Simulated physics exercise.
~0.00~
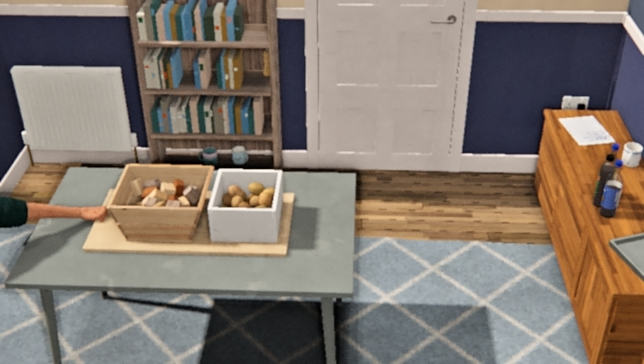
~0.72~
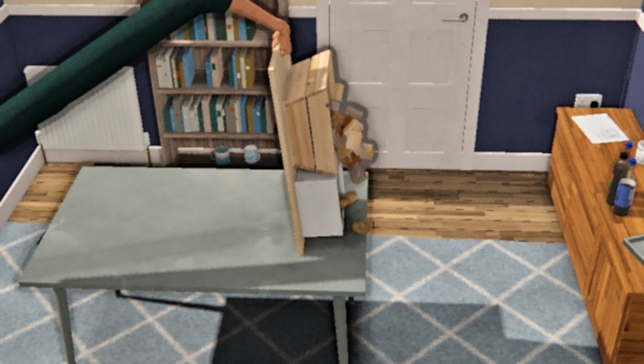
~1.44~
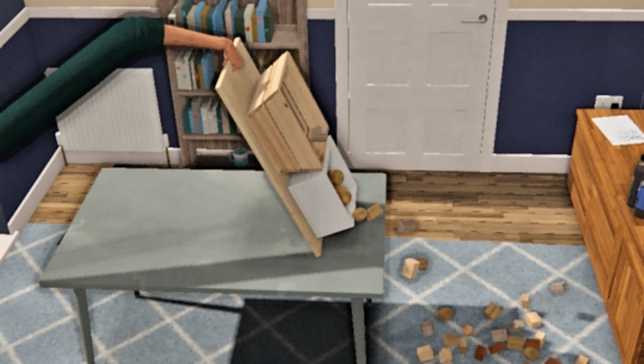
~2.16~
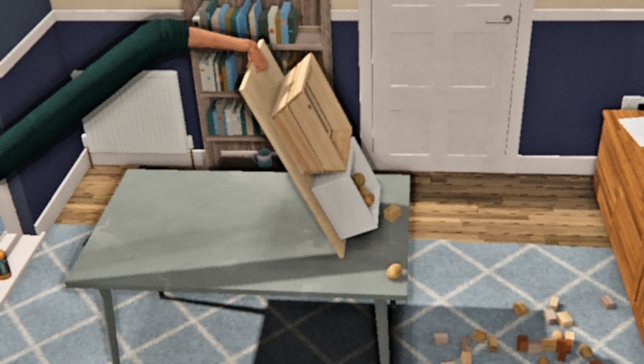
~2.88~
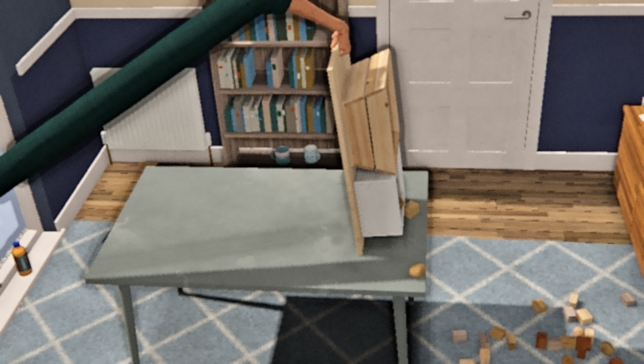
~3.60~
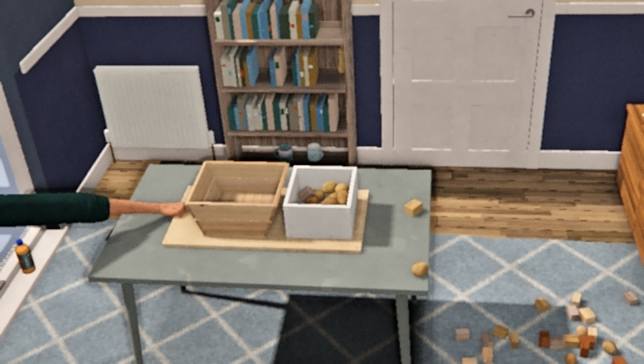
A hand in a dark green sleeve holds the left end of a pale board on a grey table, seen from slightly above in a room with navy walls, a bookcase, a white door and a patterned blue rug. On the board sit a wooden box of blocks and, to its right, a white box of potatoes. The hand tips the board up steeply, and blocks and some potatoes spill to the right. It eases the board partway down, raises it steeply again, then lowers it flat. The wooden box ends empty, the white box still holds potatoes, and blocks litter the rug.
